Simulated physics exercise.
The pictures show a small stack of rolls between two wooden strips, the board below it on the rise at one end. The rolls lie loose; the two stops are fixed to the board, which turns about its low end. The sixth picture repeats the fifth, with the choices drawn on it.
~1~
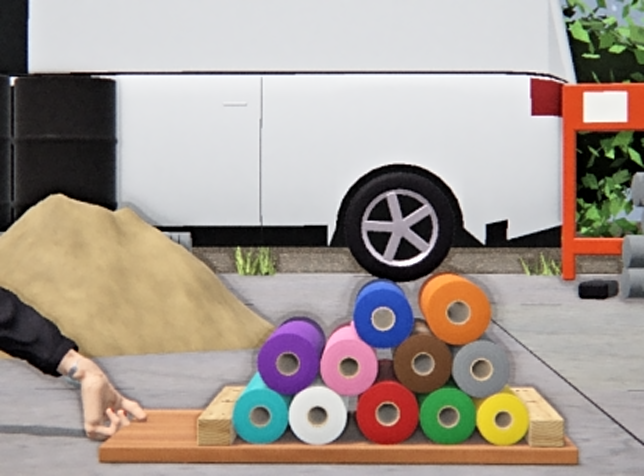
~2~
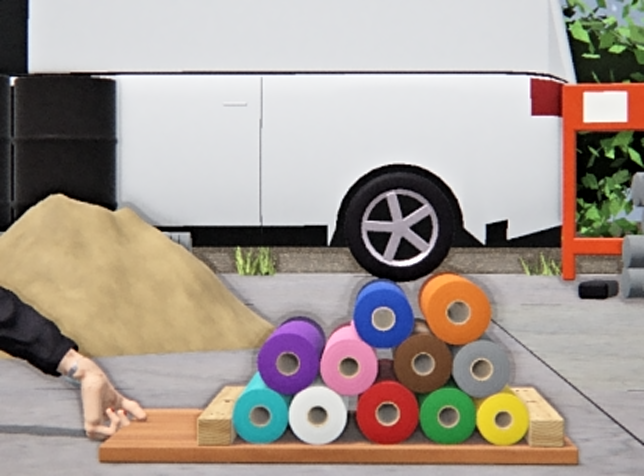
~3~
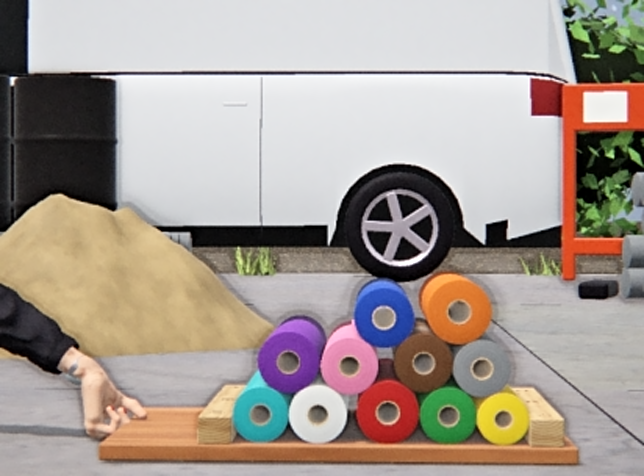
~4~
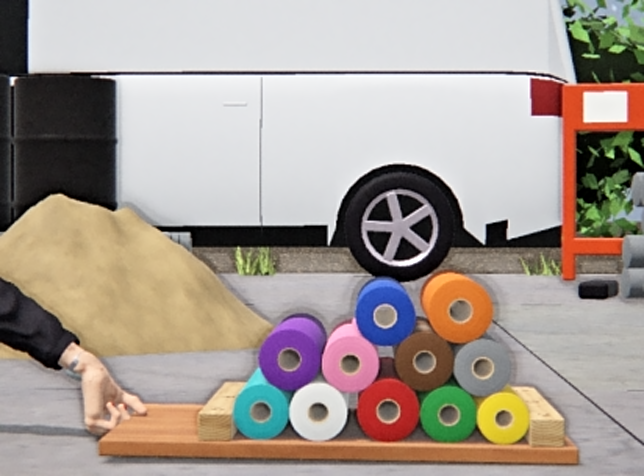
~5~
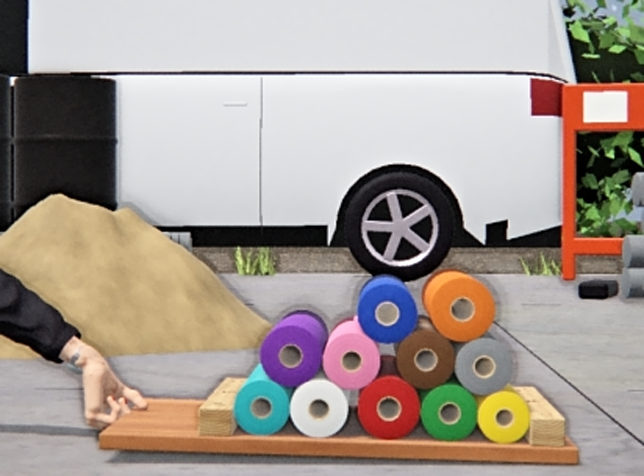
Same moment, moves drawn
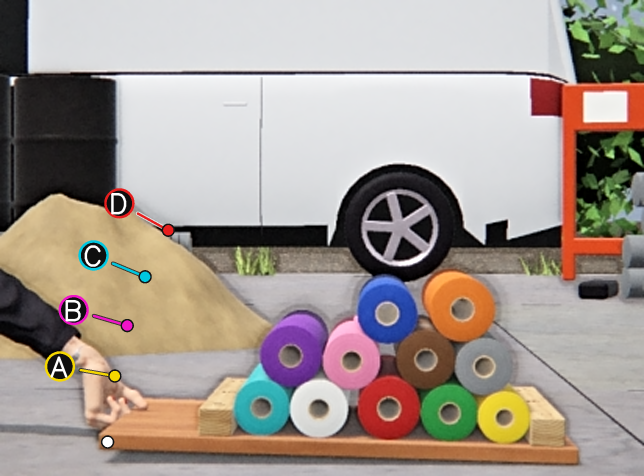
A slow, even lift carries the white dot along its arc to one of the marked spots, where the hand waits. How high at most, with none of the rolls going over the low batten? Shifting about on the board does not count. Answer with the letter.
No higher than B.
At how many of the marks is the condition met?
The number is two.
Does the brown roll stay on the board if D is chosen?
No.
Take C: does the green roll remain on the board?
The green roll: Yes.
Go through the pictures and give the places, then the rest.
In the first frame, grey roll (482, 369); brown roll (423, 364); purple roll (288, 364).
In the second frame, orange roll (458, 312); purple roll (288, 363).
In the third frame, board (341, 421); turquoise roll (261, 415); red roll (388, 413).
In the fourth frame, board (341, 419); turquoise roll (261, 412); white roll (318, 412).
In the fifth frame, board (341, 416); turquoise roll (261, 408); white roll (319, 409).
On the marked copy, A at (115, 376); B at (127, 326); C at (145, 277); D at (168, 230); the white dot at (107, 442).
Taking B. A third of the way, board at 12°.
Two thirds of the way, board at 16°.
When it is over, board at 16°, none over the low batten.
As for the rest, A none over the low batten; C four over the low batten (grey, brown, blue, orange); D five over the low batten.
